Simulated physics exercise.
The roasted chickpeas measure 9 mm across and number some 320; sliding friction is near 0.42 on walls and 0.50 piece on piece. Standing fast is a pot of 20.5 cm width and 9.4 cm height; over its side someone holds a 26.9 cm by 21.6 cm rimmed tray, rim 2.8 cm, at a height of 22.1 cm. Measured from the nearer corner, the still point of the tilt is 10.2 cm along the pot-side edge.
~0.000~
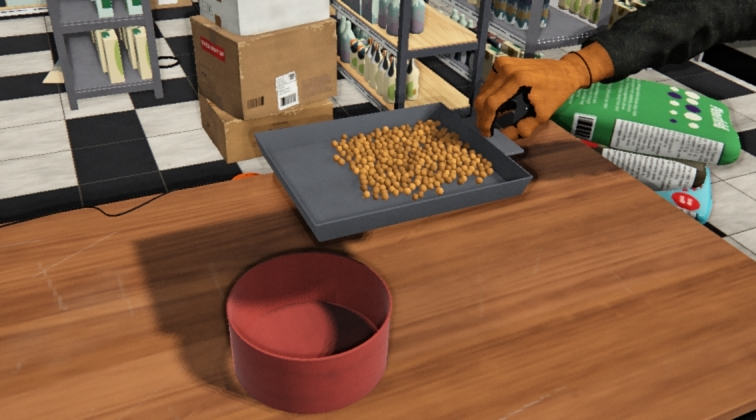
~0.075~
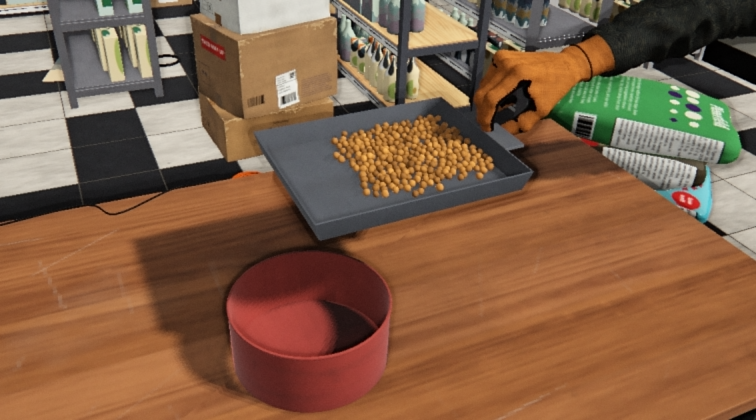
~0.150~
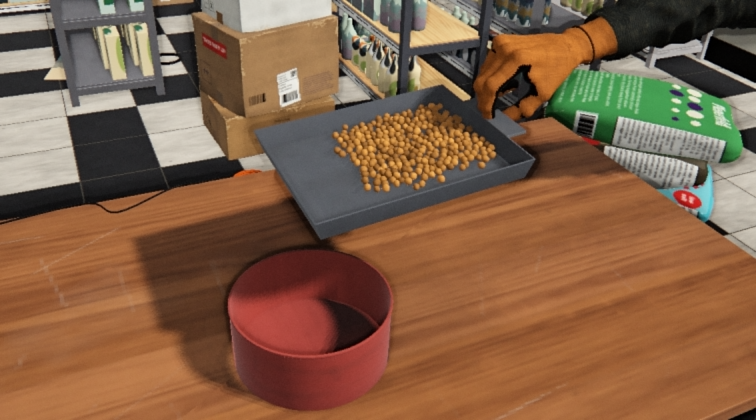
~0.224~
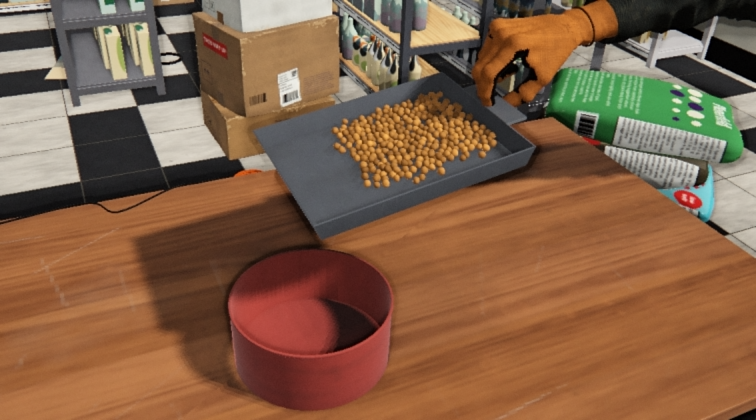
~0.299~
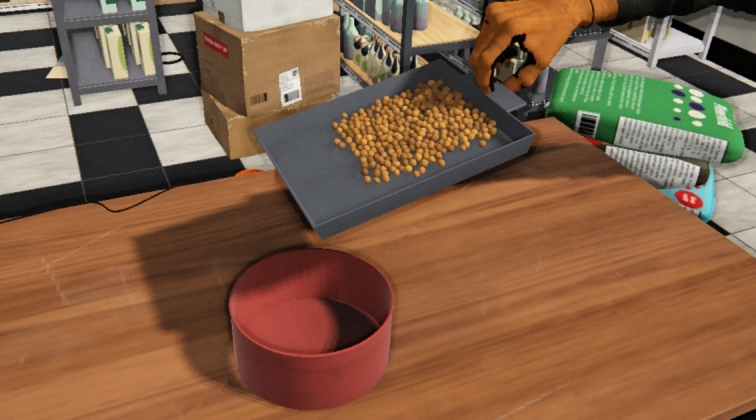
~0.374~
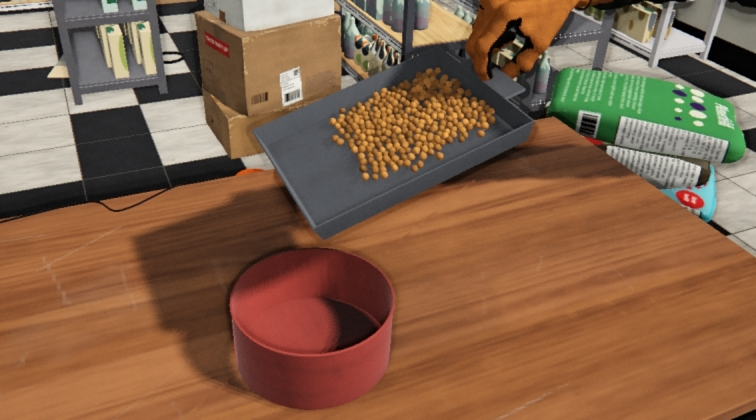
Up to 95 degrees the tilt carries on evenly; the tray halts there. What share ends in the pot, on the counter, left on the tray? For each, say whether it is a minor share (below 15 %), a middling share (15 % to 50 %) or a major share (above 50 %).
In the end pot: The main load, counter: A sizeable amount, tray: A sprinkling.
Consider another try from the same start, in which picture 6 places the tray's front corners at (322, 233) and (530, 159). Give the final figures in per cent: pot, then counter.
Split: Pot = 100, counter = 0.
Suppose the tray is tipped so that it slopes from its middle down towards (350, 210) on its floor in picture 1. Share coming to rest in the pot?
100 %.
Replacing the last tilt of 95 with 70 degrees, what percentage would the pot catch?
Estimate: Roughly 5 percent.
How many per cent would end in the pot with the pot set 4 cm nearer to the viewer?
It would come to roughly 45 percent.
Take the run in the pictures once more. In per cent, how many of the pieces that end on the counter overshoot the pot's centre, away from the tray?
Around 100 per cent, give or take.
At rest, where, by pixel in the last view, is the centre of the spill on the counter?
(195, 323), about.
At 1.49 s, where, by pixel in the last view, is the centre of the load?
At that moment the load's centre is around (292, 175).
After 1.04 s, tilt 54 degrees; the tray holds 100 %, the pot 0 %.
Then, at 1.49 s, tilt 78 degrees; the tray holds 95 %, the pot 0 %.
After 2.01 s, tilt 95 degrees; the tray holds 15 %, the pot 30 %.
By 2.9 s all is still; pot 60 %, counter 40 %, tray 0 %.
